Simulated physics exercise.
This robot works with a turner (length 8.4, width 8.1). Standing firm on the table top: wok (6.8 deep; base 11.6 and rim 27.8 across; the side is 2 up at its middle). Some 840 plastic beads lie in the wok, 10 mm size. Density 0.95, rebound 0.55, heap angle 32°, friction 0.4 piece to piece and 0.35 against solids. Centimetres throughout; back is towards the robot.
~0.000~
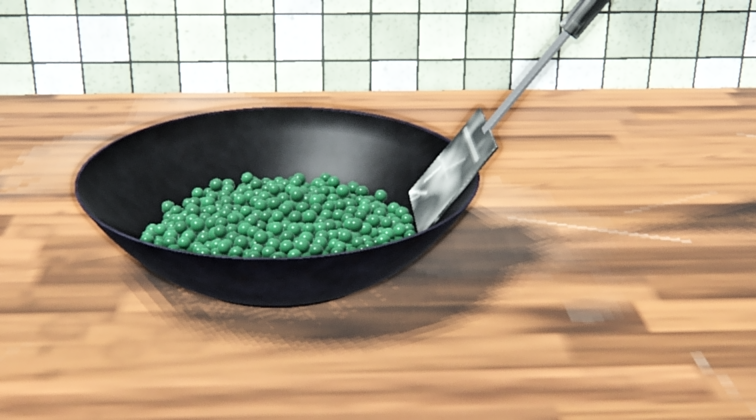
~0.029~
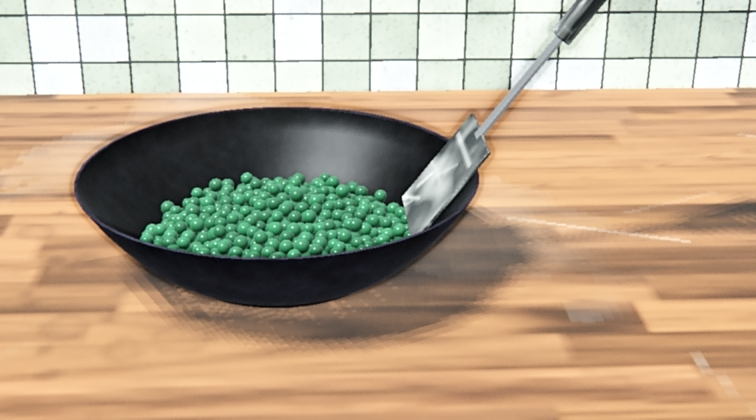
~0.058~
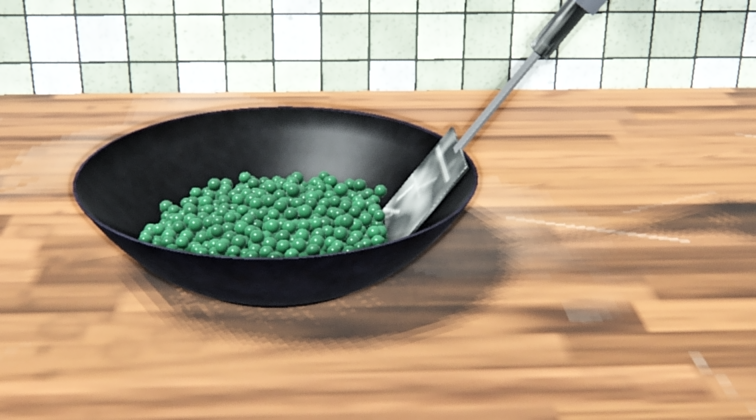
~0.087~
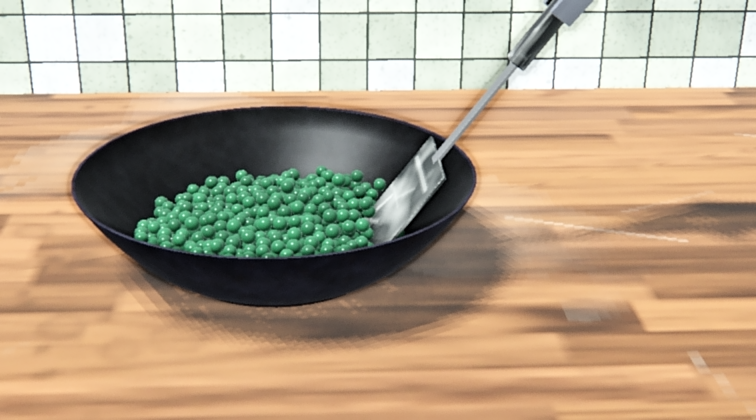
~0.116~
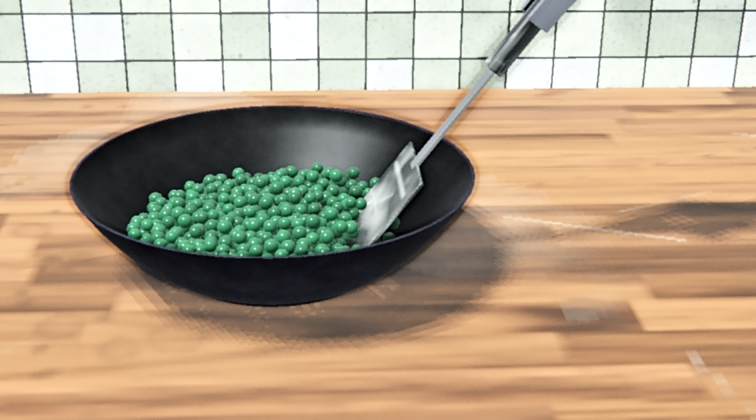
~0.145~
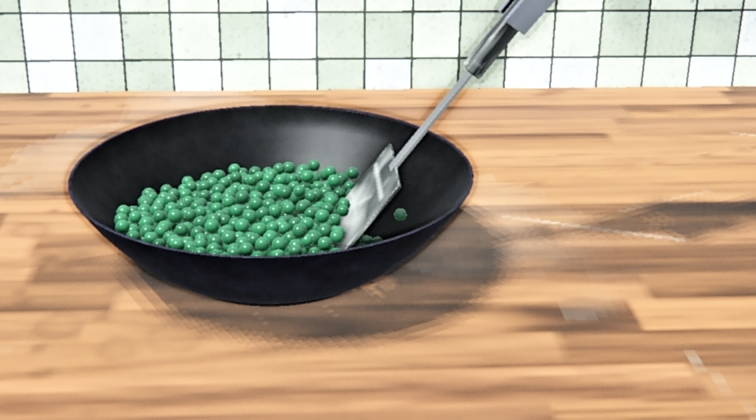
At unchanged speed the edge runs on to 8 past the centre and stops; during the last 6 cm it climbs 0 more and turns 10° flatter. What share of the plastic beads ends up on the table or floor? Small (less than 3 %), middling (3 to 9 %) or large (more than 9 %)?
Share on the table or floor: Small (less than 3 %).
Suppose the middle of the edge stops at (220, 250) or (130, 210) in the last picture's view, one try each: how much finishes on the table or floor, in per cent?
Some 0 and 15 per cent.
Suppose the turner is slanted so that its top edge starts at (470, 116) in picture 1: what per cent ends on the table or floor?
About 5 per cent.
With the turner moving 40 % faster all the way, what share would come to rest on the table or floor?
It would be near 5 per cent.
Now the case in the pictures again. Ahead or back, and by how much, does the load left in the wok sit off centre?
About 4.5 cm ahead.
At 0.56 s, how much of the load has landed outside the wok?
Some 2 per cent.
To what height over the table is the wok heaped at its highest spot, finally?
Some 8.0 cm.
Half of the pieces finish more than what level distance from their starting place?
Roughly 4 cm.
After 0.23 s, sloping 53°, highest piece 6 above the table; 836 in the wok.
After 0.32 s, sloping 48°, highest piece 7 above the table; 836 in the wok.
After 0.56 s, sloping 43°, highest piece 8 above the table; 825 in the wok, 9 on the table or floor, 2 on the blade or in flight.
After 1.61 s, sloping 43°, highest piece 8 above the table; 825 in the wok, 11 on the table or floor.
At rest, 825 in the wok, 11 on the table or floor. That is 1 % on the table or floor.
